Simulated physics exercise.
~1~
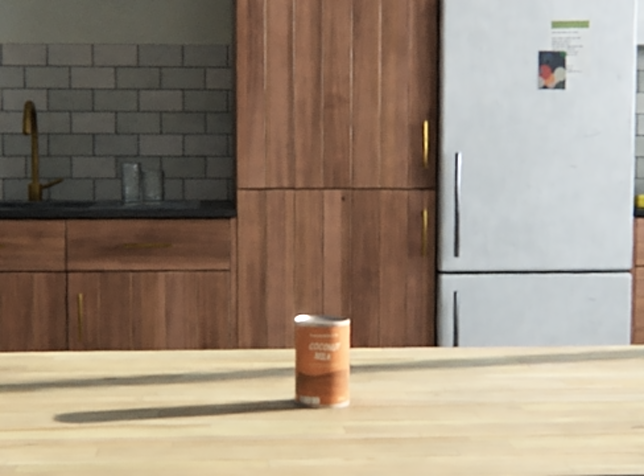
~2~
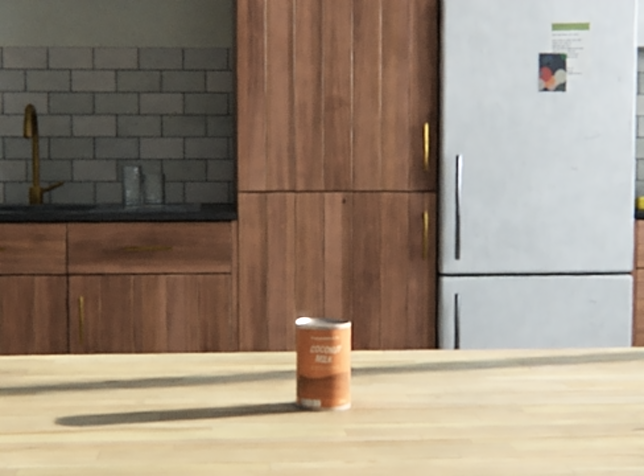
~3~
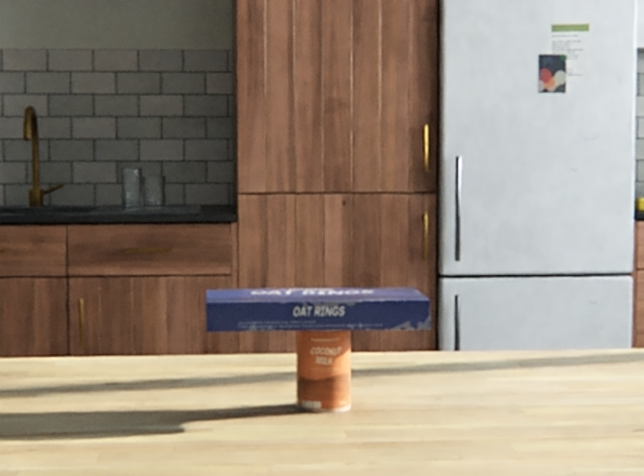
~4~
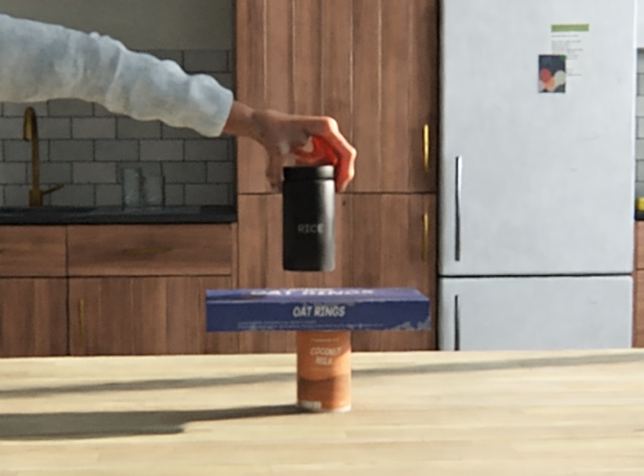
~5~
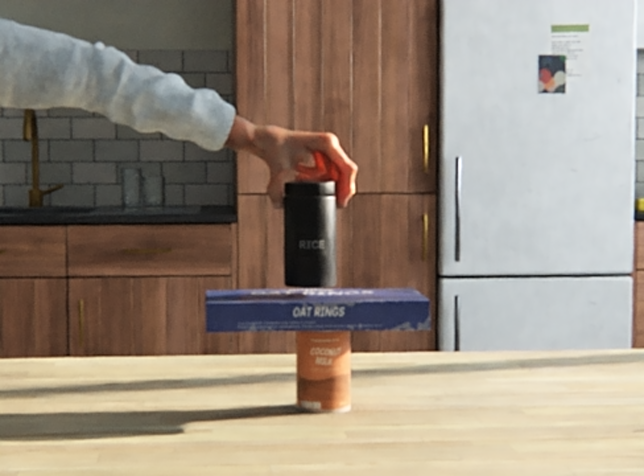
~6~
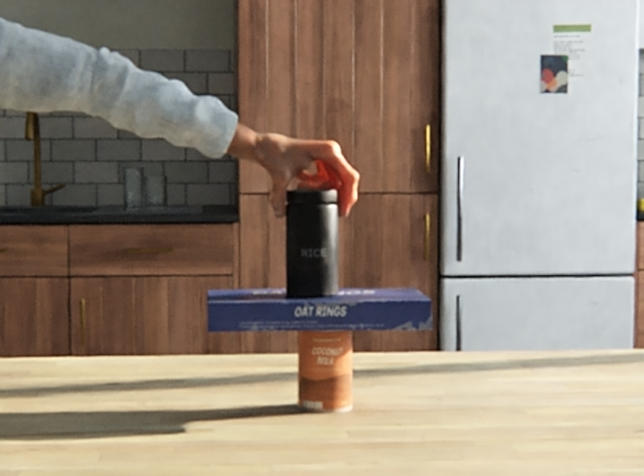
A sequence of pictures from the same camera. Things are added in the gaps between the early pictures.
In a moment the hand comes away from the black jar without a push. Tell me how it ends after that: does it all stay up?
I expect it to stay steady.
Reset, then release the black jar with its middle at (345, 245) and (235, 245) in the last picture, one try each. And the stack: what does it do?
Result one: The stack stands. Result two: The stack falls.
Then, 0.70 s after the last picture, nothing has stirred.
Then, 1.70 s after the last picture, black jar resting near (312, 243).
At rest, all 3 in place. Seen from the same camera at the end, black jar near (311, 243). The stack stays up.
